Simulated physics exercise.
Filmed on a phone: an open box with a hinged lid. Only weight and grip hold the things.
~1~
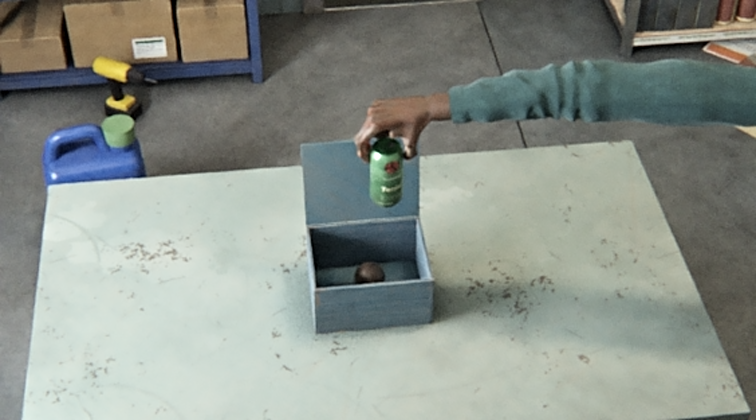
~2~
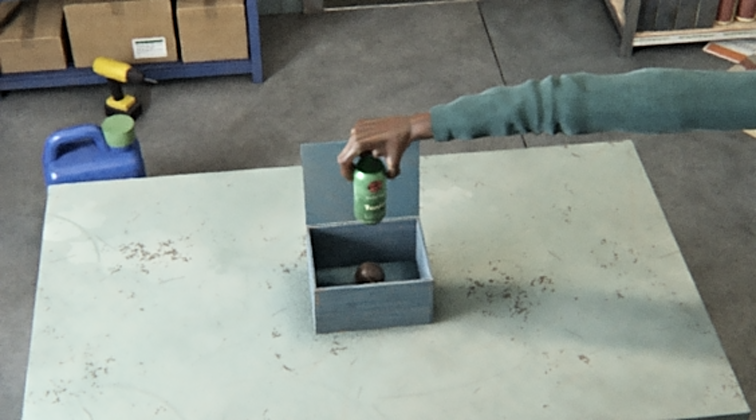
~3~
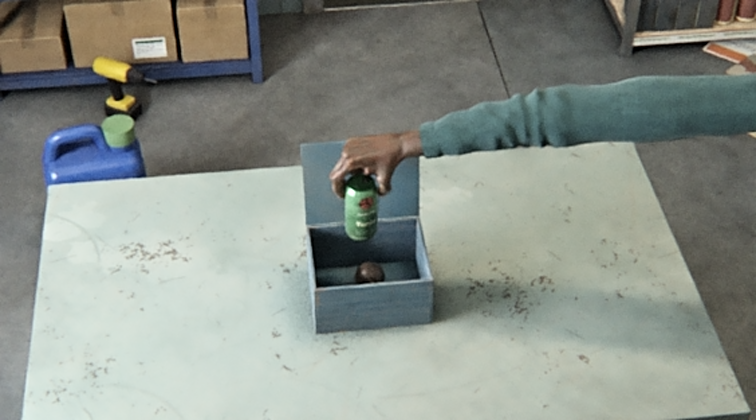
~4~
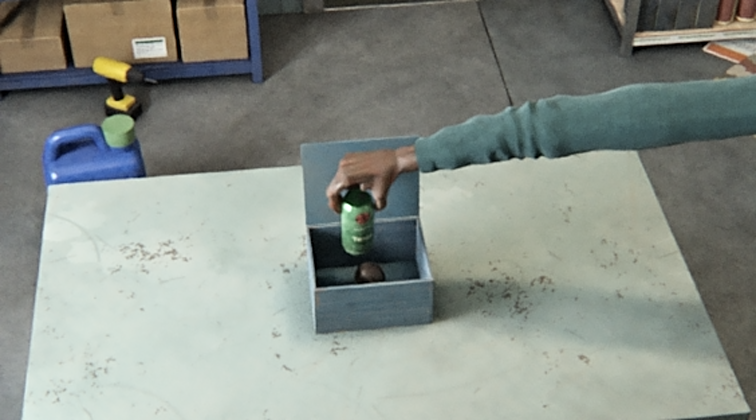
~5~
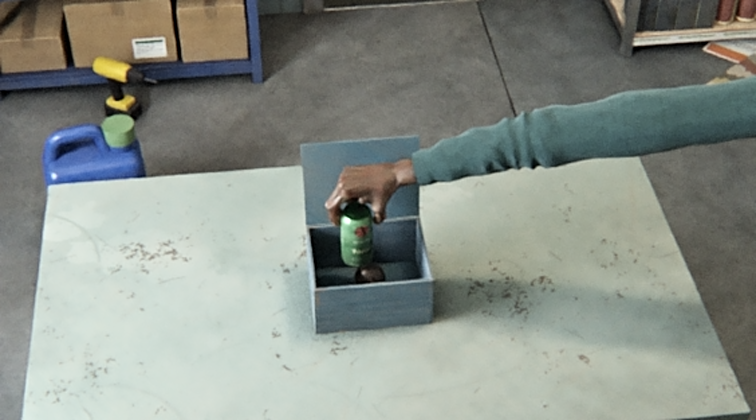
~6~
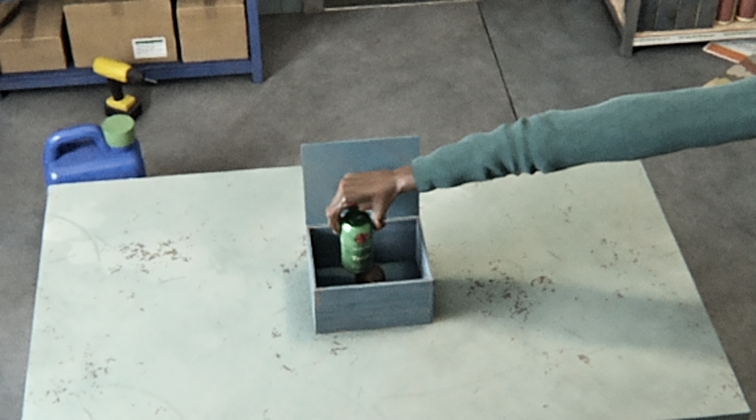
An arm in a teal sleeve reaches in from the right over a pale, scuffed table in a workshop, seen from above at a steady angle. It holds a green can above an open blue-grey box with a small brown ball inside, while a blue jug and yellow drill sit behind at left. The hand shifts slightly left, then lowers the can into the box, still gripping it.
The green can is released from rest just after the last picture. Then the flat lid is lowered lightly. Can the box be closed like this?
The lid sits on the rim.
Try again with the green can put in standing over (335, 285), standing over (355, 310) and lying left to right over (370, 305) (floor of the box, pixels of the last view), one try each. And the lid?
First try: It is held up; second try: It stays ajar; third try: It sits on the rim.
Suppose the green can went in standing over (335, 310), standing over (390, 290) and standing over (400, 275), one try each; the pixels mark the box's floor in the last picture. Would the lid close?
First, it is held up; second, it sits on the rim; third, it is held up.
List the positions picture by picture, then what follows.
In the first frame, still above its spot; green can (387, 173).
In the second frame, still above its spot; green can (370, 192).
In the third frame, still above its spot; green can (362, 209).
In the fourth frame, still above its spot; green can (358, 223).
In the fifth frame, still above its spot; green can (357, 236).
In the sixth frame, put in, still held; green can (357, 243).
Then, 0.50 s after the last picture, green can on its side near (349, 275); brown ball rolled about its own width.
Then, 1.40 s after the last picture, lid 73° above the rim; green can on its side near (348, 265); brown ball rolled about its own width.
Then, 1.90 s after the last picture, lid 24° above the rim; green can on its side near (348, 265); brown ball rolled about its own width.
At rest, lid shut; tipped over in the box, green can; moved from the start, brown ball. Seen from the same camera at the end, green can near (348, 265).
